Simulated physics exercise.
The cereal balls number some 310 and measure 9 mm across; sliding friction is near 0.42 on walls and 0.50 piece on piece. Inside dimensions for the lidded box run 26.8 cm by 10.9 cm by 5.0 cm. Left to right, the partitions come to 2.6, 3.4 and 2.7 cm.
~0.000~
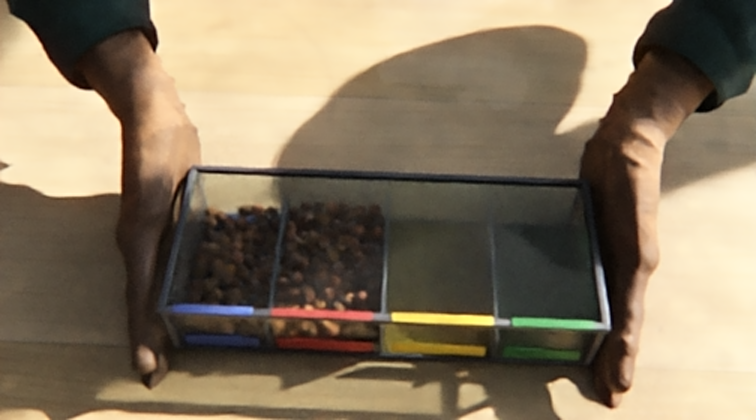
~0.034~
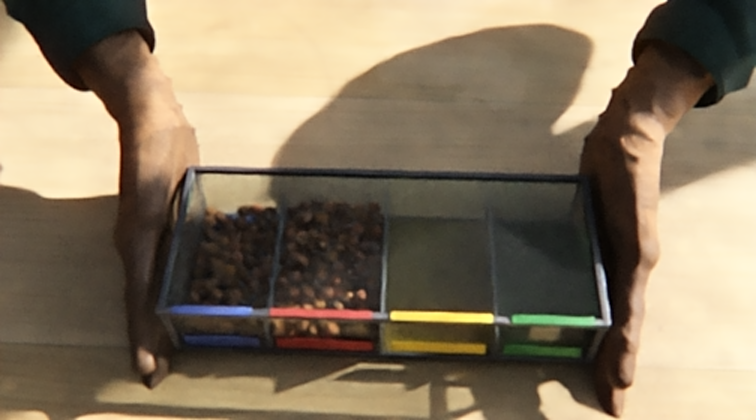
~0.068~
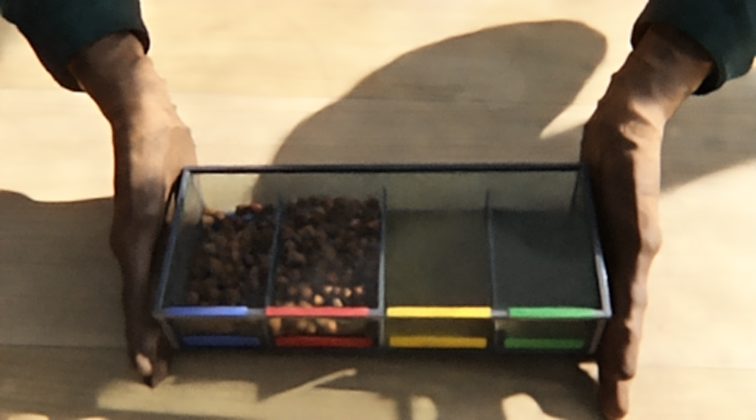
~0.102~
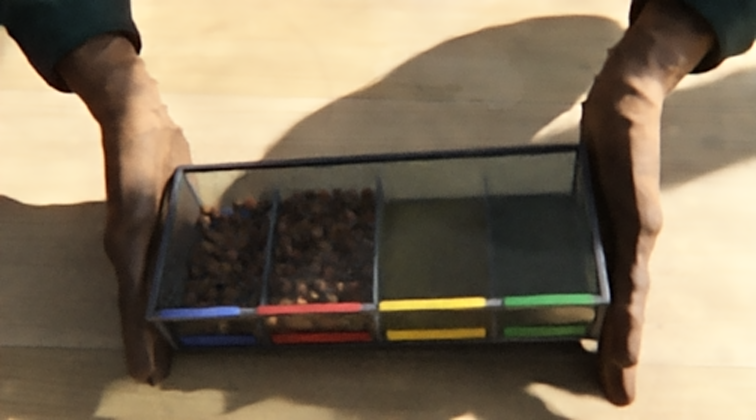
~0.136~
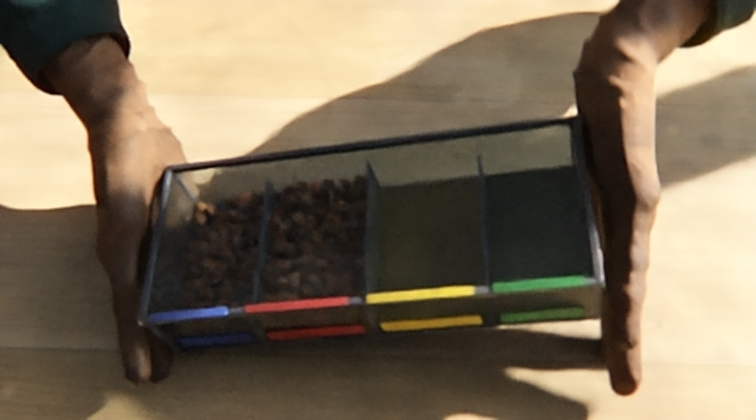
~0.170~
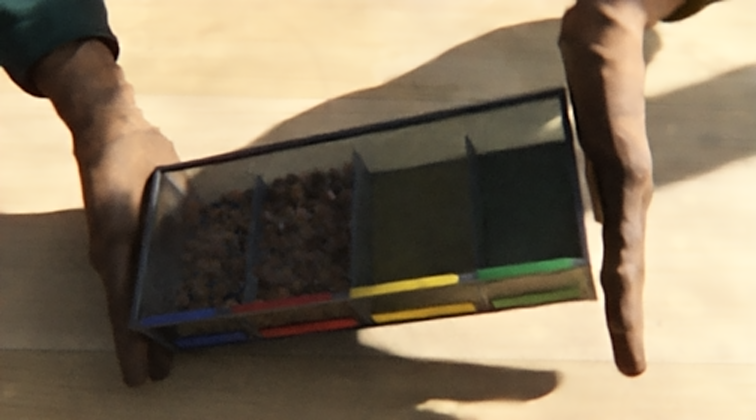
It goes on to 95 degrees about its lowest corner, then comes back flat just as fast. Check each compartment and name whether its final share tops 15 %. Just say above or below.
Red compartment: Beats the threshold. Blue compartment: Beats the threshold. Green compartment: Fails to beat the threshold. Yellow compartment: Fails to beat the threshold.
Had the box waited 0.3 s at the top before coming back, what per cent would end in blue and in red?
In per cent: Blue 75, red 30.
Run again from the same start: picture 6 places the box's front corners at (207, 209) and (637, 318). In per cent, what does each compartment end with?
The compartments end with red 85 per cent, blue 5 per cent, green 10 per cent and yellow 5 per cent.
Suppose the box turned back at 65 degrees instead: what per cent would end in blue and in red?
With that change, blue ends at 55 percent while red ends at 45 percent.
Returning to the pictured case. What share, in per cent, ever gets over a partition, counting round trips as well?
About 40 per cent.
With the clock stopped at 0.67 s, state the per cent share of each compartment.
Red 45 %, blue 55 %, green 0 %, yellow 0 %.
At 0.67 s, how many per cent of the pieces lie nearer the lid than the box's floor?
I'd say around 60 percent of the pieces.
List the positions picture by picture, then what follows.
Box tilt 0 degrees, front corners at (165, 307) and (602, 325); red 65 %, blue 35 %, in the first picture.
Box tilt 1 degrees, front corners at (164, 309) and (602, 322), in the second picture.
Box tilt 3 degrees, front corners at (161, 311) and (603, 313), lowest corner left front, in the third picture.
Box tilt 8 degrees, front corners at (154, 313) and (601, 298), lowest corner left front, in the fourth picture.
Box tilt 14 degrees, front corners at (146, 317) and (595, 279), lowest corner left front, in the fifth picture.
Box tilt 20 degrees, front corners at (138, 322) and (583, 260), lowest corner left front; red 65 %, blue 35 %. The box's pace is about 180 degrees a second, in the sixth picture.
After 0.67 s, tilt 94 degrees; red 45 %, blue 55 %.
Then, at 1.01 s, tilt 39 degrees; red 30 %, blue 70 %.
After 1.44 s, tilt 0 degrees; red 25 %, blue 75 %.
At rest (1.9 s), red 25 %, blue 75 %, green 0 %, yellow 0 %.
